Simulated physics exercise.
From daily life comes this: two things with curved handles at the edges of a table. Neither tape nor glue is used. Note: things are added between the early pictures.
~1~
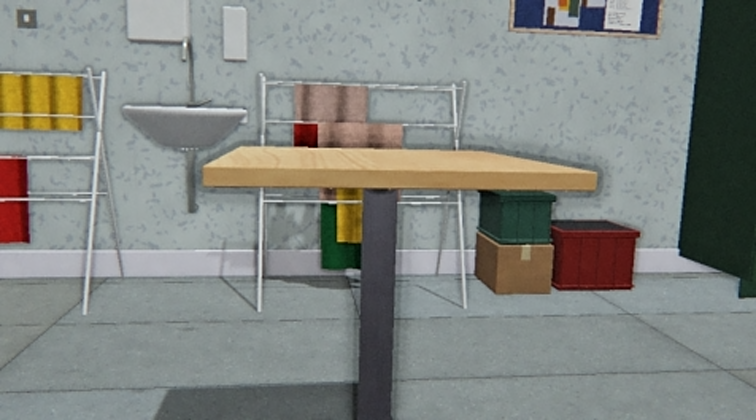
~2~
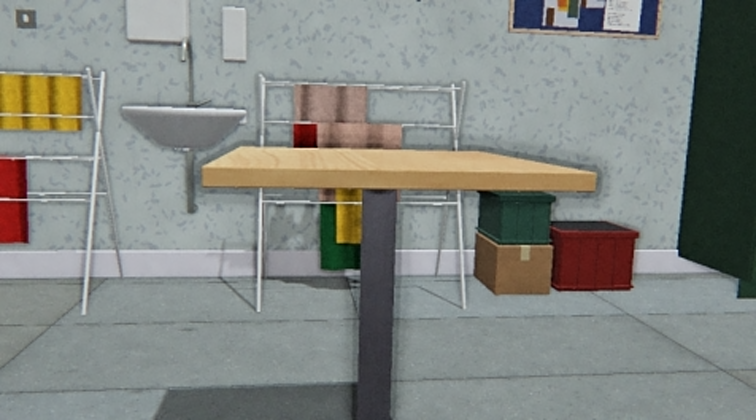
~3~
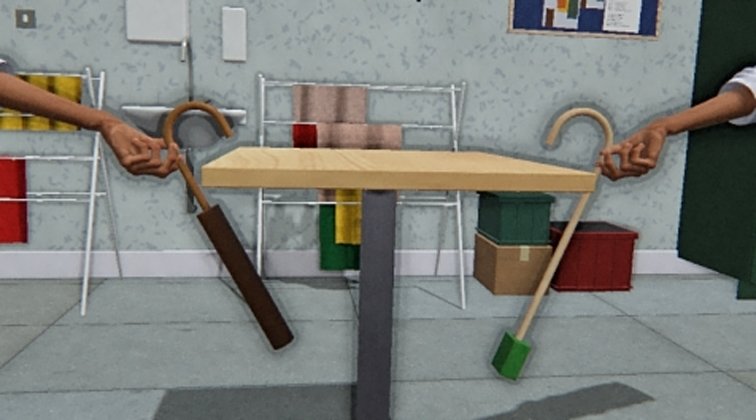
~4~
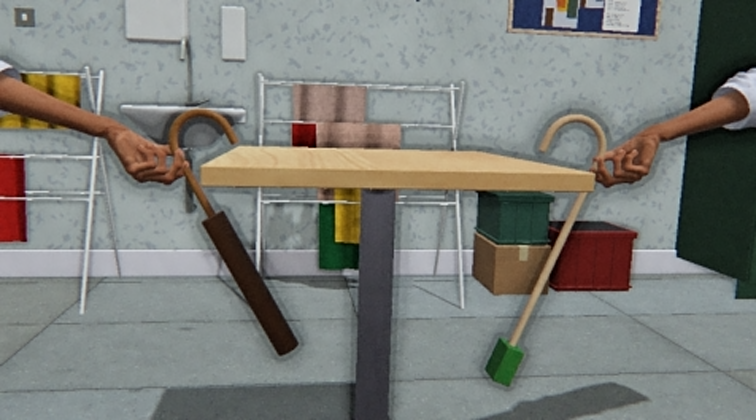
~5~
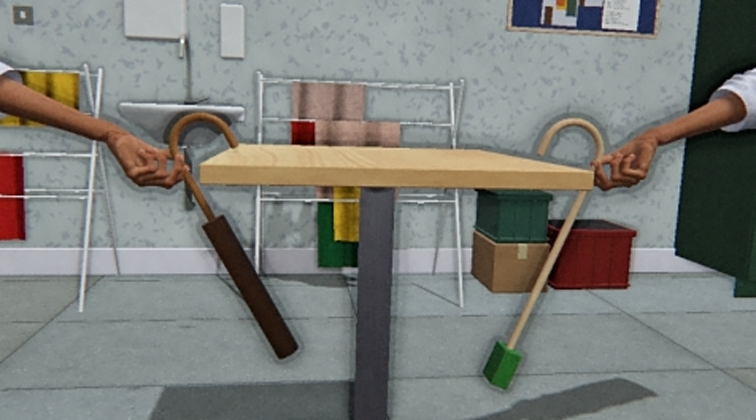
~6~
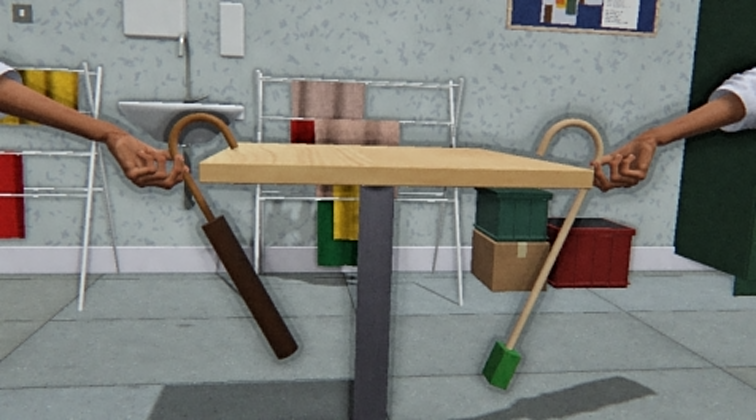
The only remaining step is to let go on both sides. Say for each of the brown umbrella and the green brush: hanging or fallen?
In order: I bet the brown umbrella stays suspended, I bet the green brush goes down.
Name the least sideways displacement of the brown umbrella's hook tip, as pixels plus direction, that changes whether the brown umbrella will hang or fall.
It takes a move of some 12 pixels to the left.
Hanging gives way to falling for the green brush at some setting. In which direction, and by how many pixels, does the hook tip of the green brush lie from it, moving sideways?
Roughly 16 pixels left.
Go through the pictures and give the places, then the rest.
The first picture shows table (381, 164).
The second picture shows table (380, 165).
The third picture shows still on the way; brown umbrella (244, 226); table (380, 165).
The fourth picture shows still on the way; green brush (531, 246); table (379, 164).
The fifth picture shows still on the way; brown umbrella (249, 236); table (378, 163).
The sixth picture shows in place, still held; brown umbrella (249, 237); green brush (528, 250); table (378, 161).
Then, 0.34 s past the last view, brown umbrella at rest near (247, 237); green brush come down near (534, 364).
Then, 0.52 s past the last view, brown umbrella at rest near (246, 237); green brush in the air near (582, 391).
Finally, the brown umbrella stays hooked on the edge, near (248, 237); the green brush falls to the floor.
